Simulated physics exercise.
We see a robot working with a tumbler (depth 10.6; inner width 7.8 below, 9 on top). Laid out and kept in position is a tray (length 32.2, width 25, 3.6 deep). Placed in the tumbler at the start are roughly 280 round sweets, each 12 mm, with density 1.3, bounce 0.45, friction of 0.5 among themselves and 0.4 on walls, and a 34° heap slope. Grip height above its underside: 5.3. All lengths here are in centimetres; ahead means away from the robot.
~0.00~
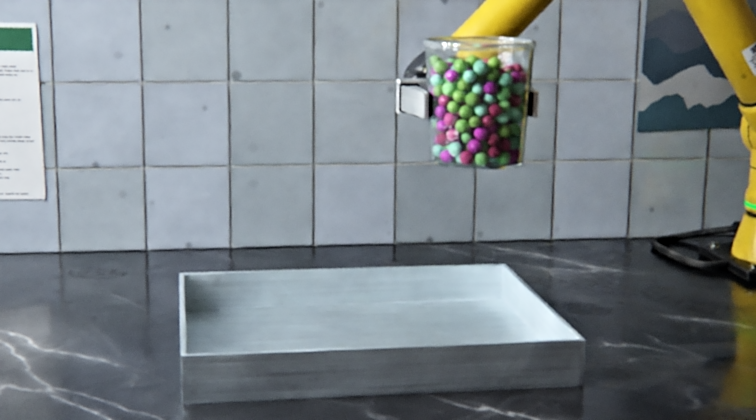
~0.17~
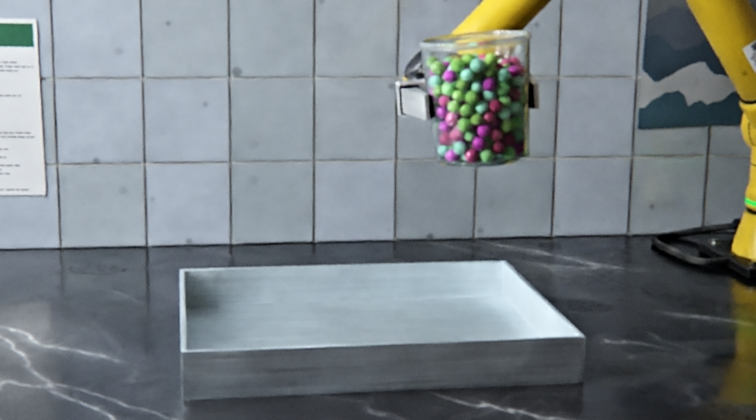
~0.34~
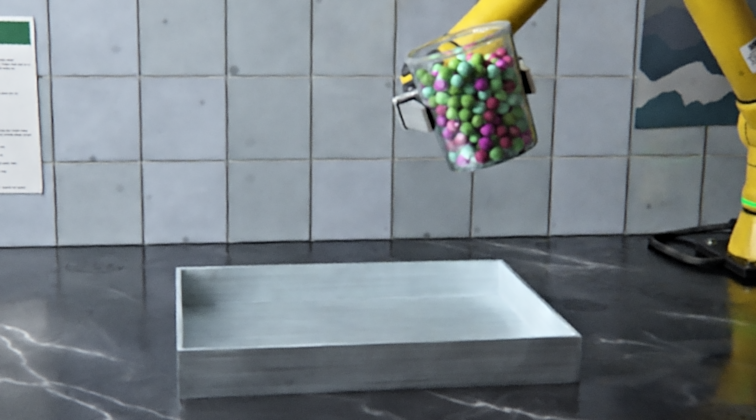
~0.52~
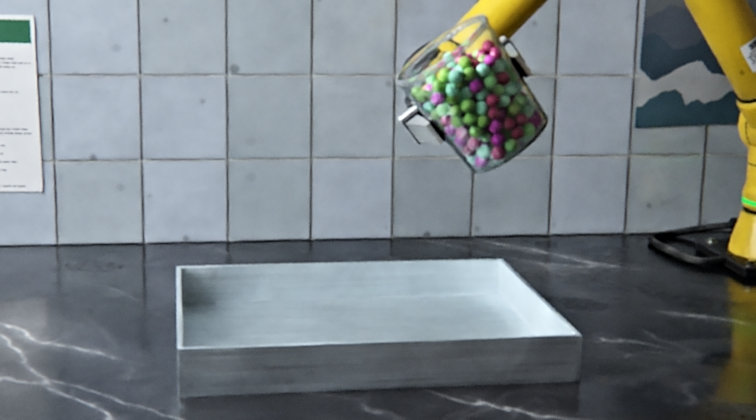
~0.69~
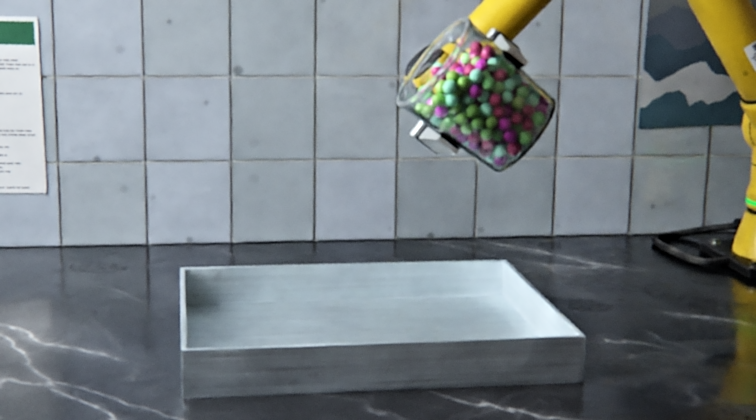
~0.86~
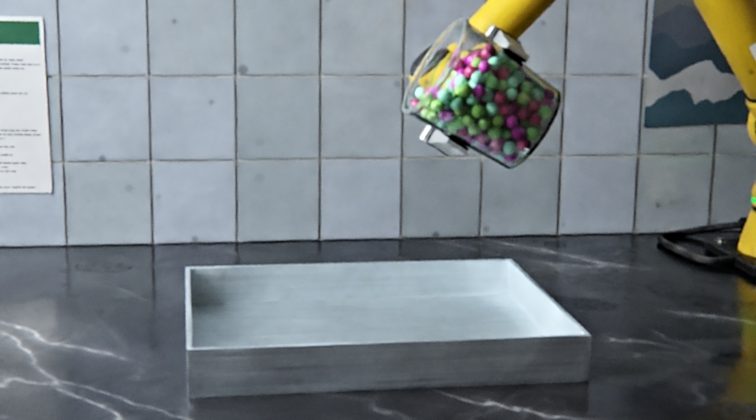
A clear tumbler of colourful round sweets tilts steadily leftward in a robot's grip above a tray.
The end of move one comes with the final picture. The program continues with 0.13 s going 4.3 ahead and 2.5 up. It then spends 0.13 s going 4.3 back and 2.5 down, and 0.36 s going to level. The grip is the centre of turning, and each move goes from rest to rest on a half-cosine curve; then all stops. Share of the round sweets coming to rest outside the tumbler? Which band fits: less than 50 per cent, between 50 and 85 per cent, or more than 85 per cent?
It falls below 50 per cent.
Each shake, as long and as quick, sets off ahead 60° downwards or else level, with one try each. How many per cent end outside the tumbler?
Roughly 0 per cent, then 20 per cent.
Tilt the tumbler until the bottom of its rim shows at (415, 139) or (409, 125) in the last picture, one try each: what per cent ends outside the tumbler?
Roughly 65 per cent, then roughly 45 per cent.
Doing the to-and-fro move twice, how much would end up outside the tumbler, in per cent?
Estimate: Around 40 %.
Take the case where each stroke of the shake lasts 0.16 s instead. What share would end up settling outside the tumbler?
Estimate: Near 15 per cent.
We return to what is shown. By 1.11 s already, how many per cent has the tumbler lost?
Roughly 15 percent is out.
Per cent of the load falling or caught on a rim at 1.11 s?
Reading at that time: Some 17 per cent.
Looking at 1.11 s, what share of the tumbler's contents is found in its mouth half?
Near 65 in a hundred.
By 1.11 s, tilted 58° forward, highest piece 26 above the table; 232 in the tumbler, 47 in flight or on a rim.
By 1.36 s, tilted 15° forward, highest piece 26 above the table; 198 in the tumbler, 76 in the tray, 5 in flight or on a rim.
By 1.68 s, level, highest piece 25 above the table; 198 in the tumbler, 81 in the tray.
By 2.73 s, level, highest piece 25 above the table; 198 in the tumbler, 81 in the tray.
Final count, 198 in the tumbler, 81 in the tray. That is 29 % outside the tumbler.
